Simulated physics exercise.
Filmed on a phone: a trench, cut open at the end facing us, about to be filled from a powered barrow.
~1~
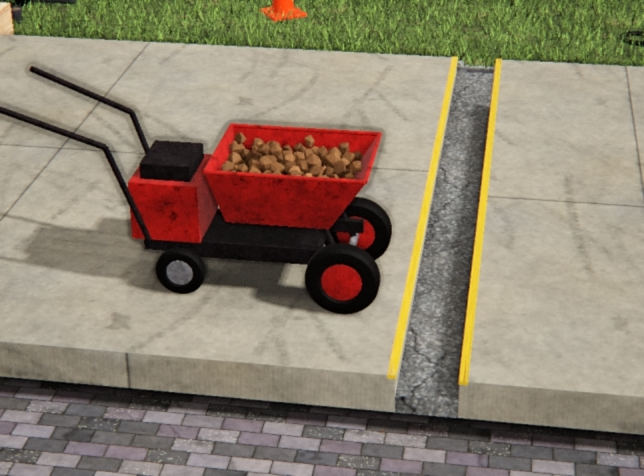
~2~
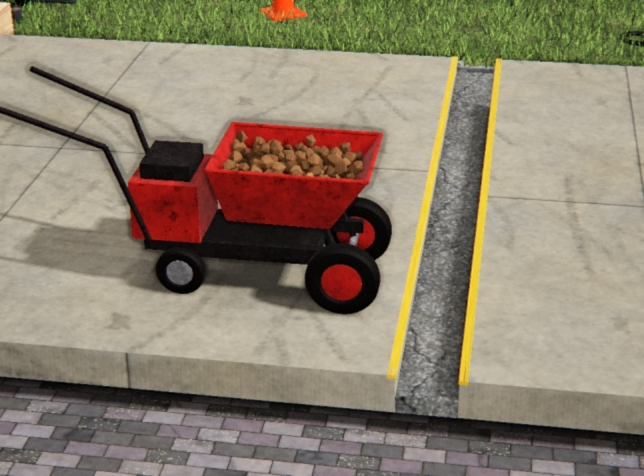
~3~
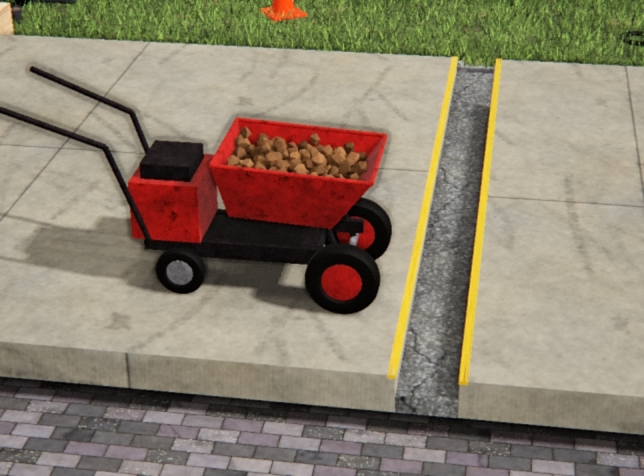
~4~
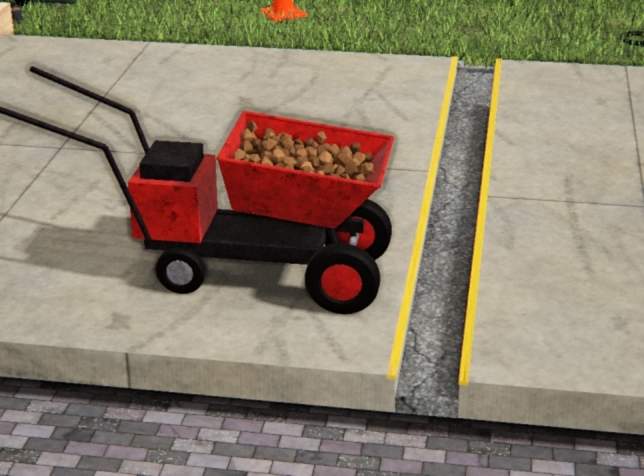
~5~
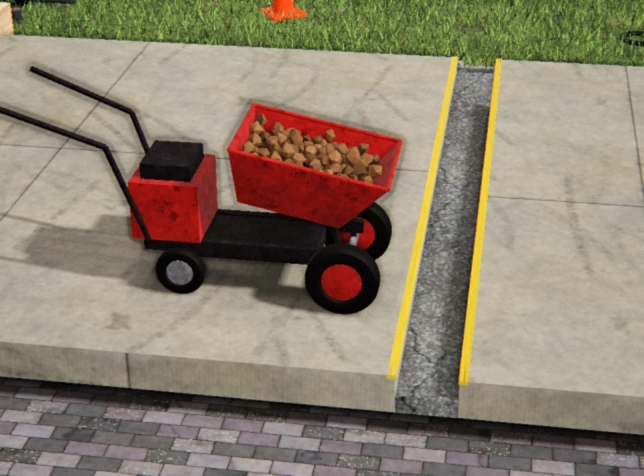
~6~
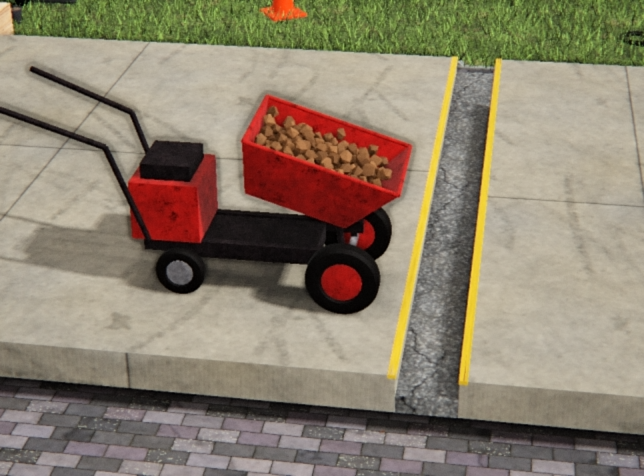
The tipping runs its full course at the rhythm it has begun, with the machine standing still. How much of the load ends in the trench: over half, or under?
The trench takes less than half.
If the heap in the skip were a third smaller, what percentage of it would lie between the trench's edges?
Some 10 per cent.
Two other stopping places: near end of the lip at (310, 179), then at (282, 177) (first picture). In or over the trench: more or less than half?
At the first place above a half, at the second over half.
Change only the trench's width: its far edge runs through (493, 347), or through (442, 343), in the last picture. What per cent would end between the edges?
The first gives 50 %, the second 0 %.
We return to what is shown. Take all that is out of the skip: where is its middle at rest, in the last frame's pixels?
Around (527, 296).
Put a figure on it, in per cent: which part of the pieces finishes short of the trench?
About 0 per cent.
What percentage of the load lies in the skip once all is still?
Roughly 0 in a hundred.
Soon after the last picture, skip tipped steeply; all in the skip.
A little later, skip tipped right over; about two thirds in the skip; a stray few in or heaped over the trench; about a quarter beyond it; a small part falling.
Later still, skip tipped right over; a small part in the skip; a small part in or heaped over the trench; most beyond it.
By the end, skip tipped right over; a stray few in the skip; a small part in or heaped over the trench; most beyond it.
